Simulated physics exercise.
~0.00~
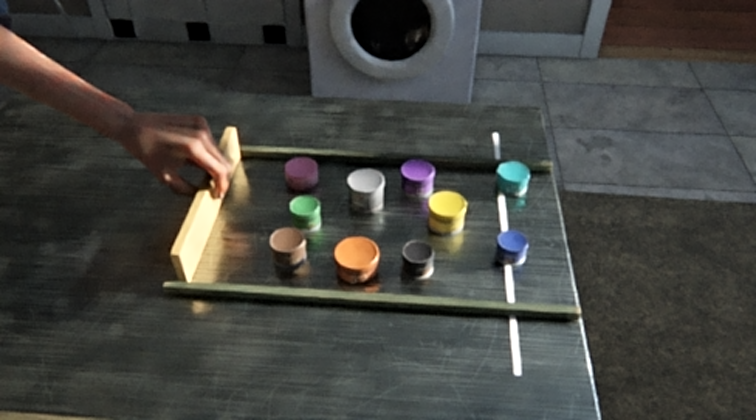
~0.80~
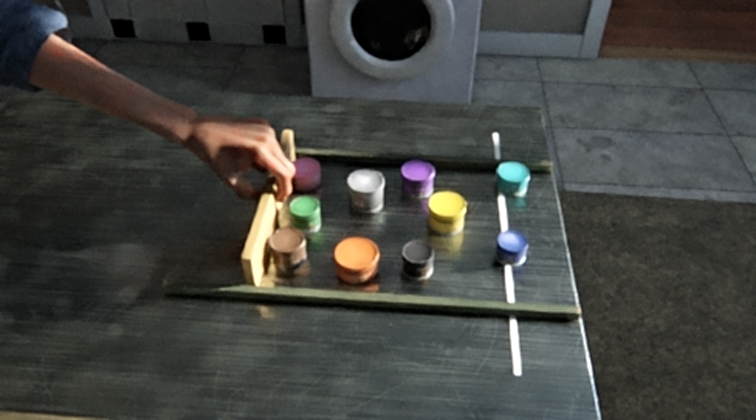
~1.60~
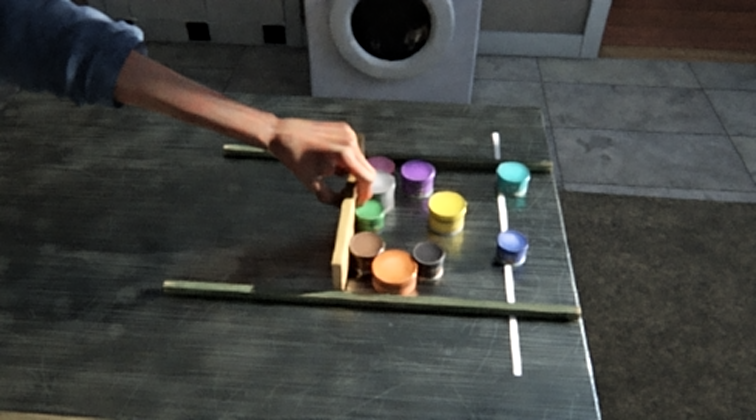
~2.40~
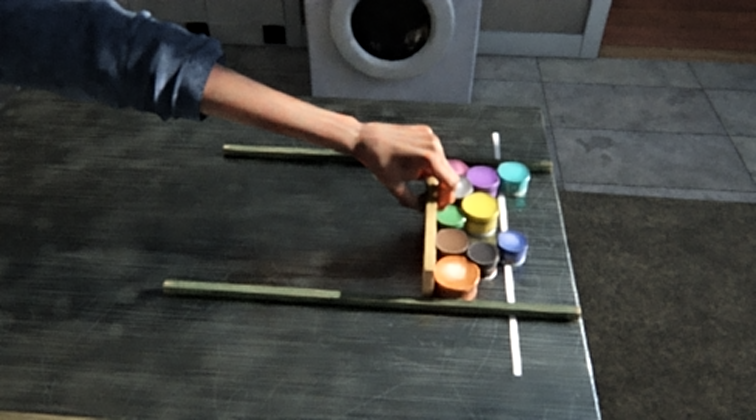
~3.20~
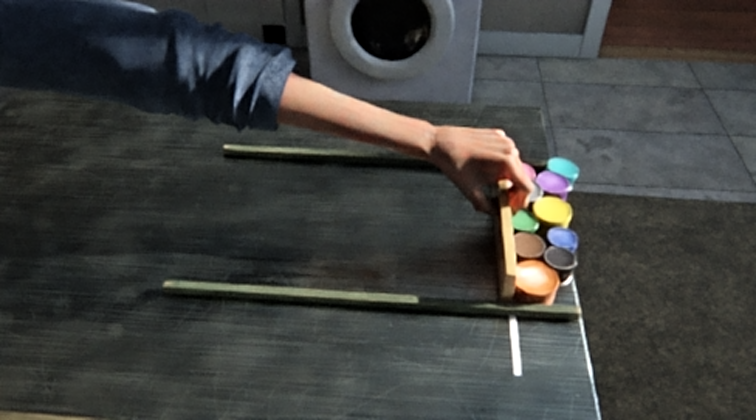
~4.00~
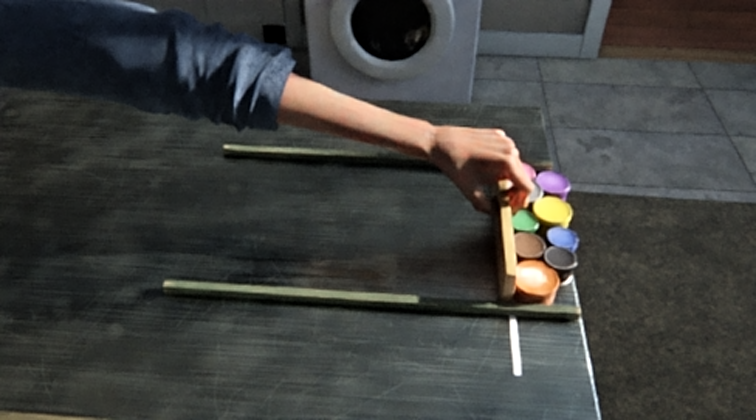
We see a hand slide an upright wooden board rightward across a dark tabletop, gathering small colourful pots between two rails and pushing them past a pale strip to the table's edge. The turquoise pot drops out of view, while the others remain bunched against the board.
